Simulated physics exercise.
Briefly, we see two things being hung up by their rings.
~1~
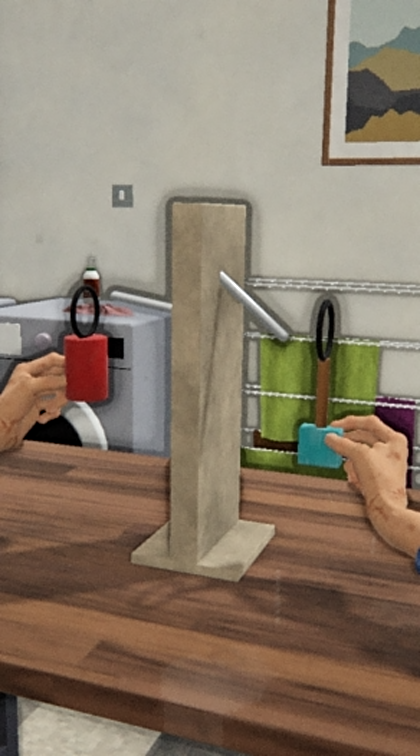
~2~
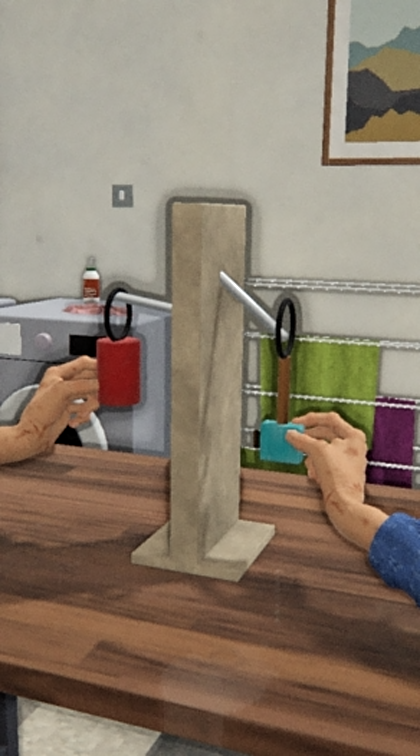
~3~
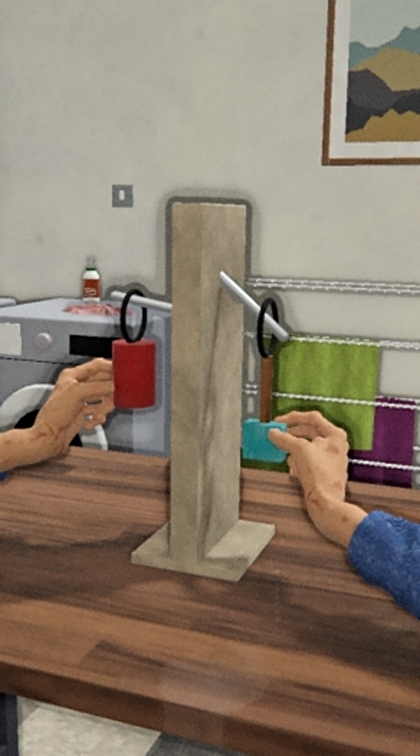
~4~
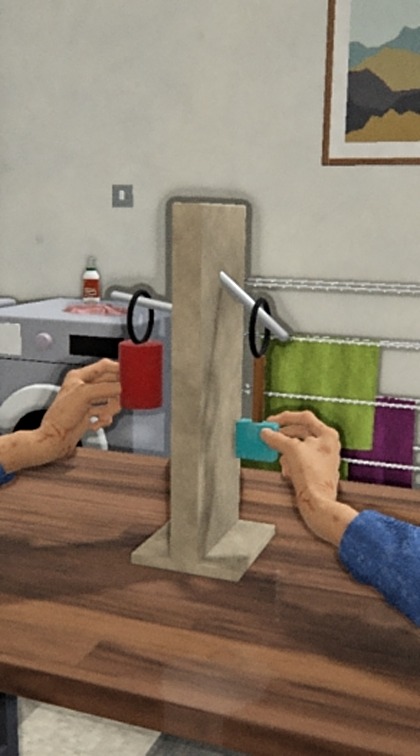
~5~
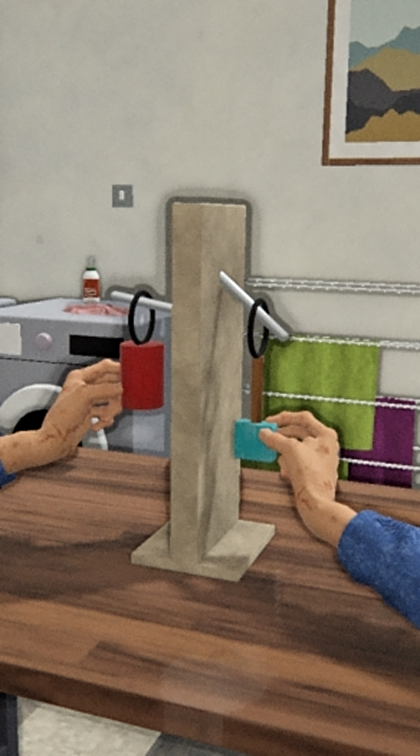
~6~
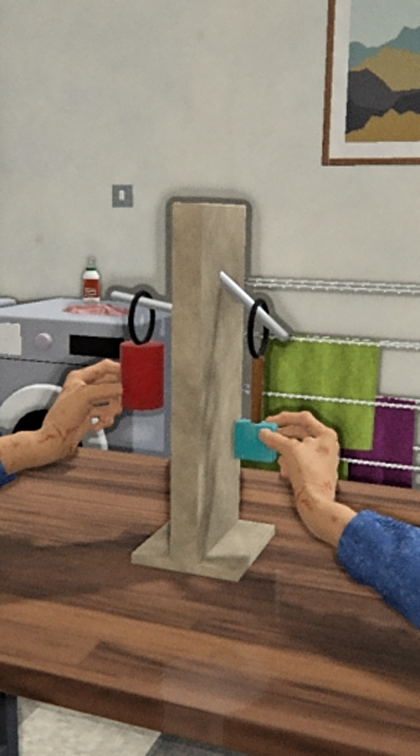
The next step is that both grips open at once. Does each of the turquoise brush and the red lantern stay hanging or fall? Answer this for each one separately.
In the end the turquoise brush falls, the red lantern stays hanging.
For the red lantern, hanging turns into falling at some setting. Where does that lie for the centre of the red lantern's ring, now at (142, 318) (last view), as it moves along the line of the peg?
Roughly (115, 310).
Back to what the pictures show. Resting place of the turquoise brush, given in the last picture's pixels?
Roughly (388, 568).
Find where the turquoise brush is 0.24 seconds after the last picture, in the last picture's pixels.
Roughly at (304, 490).
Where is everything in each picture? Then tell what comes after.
Still on the way; turquoise brush (323, 383); red lantern (86, 342); peg stand (199, 383), in the first frame.
Still on the way; red lantern (118, 345); peg stand (199, 383), in the second frame.
Still on the way; turquoise brush (267, 379); peg stand (199, 383), in the third frame.
Still on the way; red lantern (141, 348); peg stand (199, 383), in the fourth frame.
Still on the way; turquoise brush (257, 379); peg stand (199, 383), in the fifth frame.
In place, still held; turquoise brush (257, 379); red lantern (142, 348); peg stand (199, 383), in the sixth frame.
Then, 0.24 s after the last picture, turquoise brush down below near (304, 491); red lantern at rest near (142, 349).
At rest, the turquoise brush slips down, near (388, 569); the red lantern hangs there, near (142, 349).
